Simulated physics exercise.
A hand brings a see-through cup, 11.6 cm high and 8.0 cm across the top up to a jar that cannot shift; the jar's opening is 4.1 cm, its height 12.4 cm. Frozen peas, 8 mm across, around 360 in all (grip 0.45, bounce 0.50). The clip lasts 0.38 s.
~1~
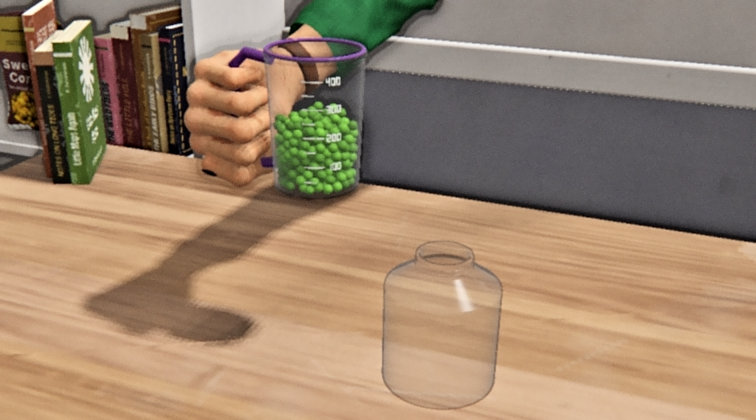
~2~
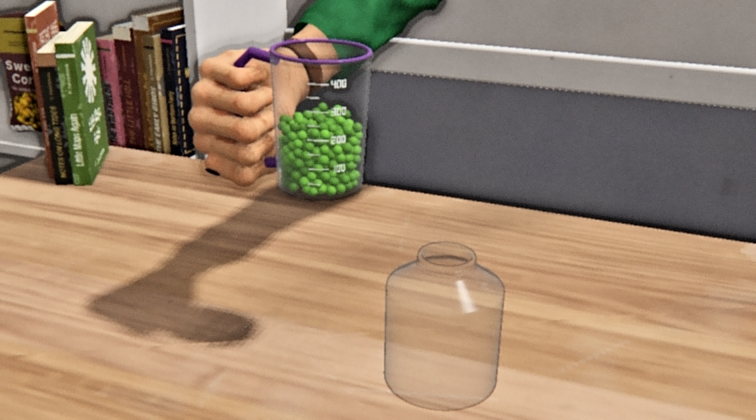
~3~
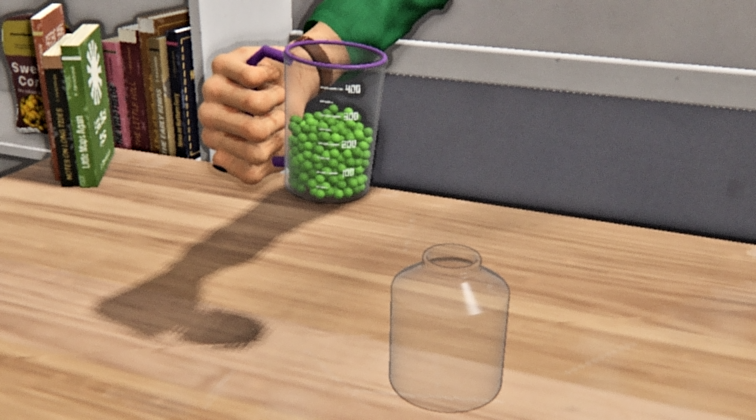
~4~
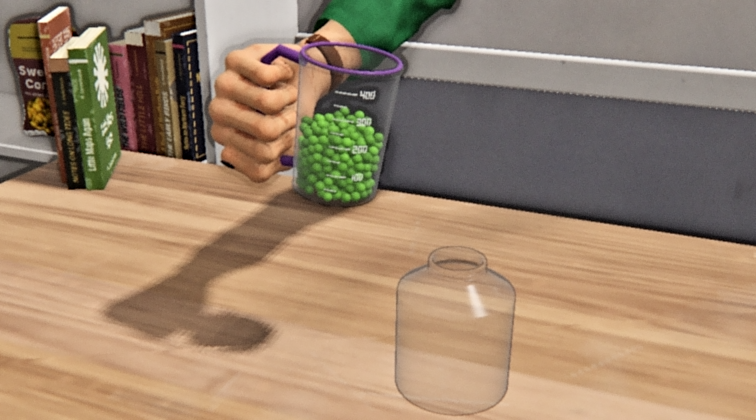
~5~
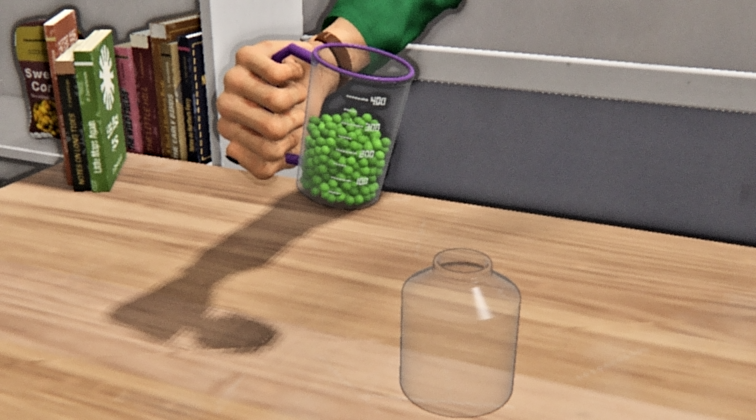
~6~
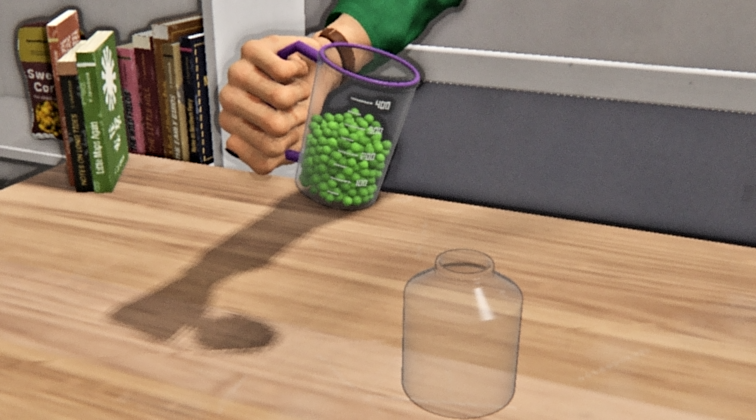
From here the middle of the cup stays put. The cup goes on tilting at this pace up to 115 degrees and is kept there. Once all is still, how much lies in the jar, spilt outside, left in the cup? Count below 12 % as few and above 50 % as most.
In the jar: A part; spilt outside: The bulk; left in the cup: Hardly any.
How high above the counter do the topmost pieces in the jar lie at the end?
Some 2.0 cm.
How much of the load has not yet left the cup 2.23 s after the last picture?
Some 20 per cent of the load.
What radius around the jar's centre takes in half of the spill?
About 16 cm.
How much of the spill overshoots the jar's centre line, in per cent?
About 10 per cent.
Then, 0.94 s after the last picture, tilt 62 degrees; the cup holds 100 %, the jar 0 %.
Then, 1.56 s after the last picture, tilt 92 degrees; the cup holds 100 %, the jar 0 %.
Then, 2.23 s after the last picture, tilt 115 degrees; the cup holds 20 %, the jar 15 %.
In the end, jar 20 %, spilt 80 %, still above 0 %.
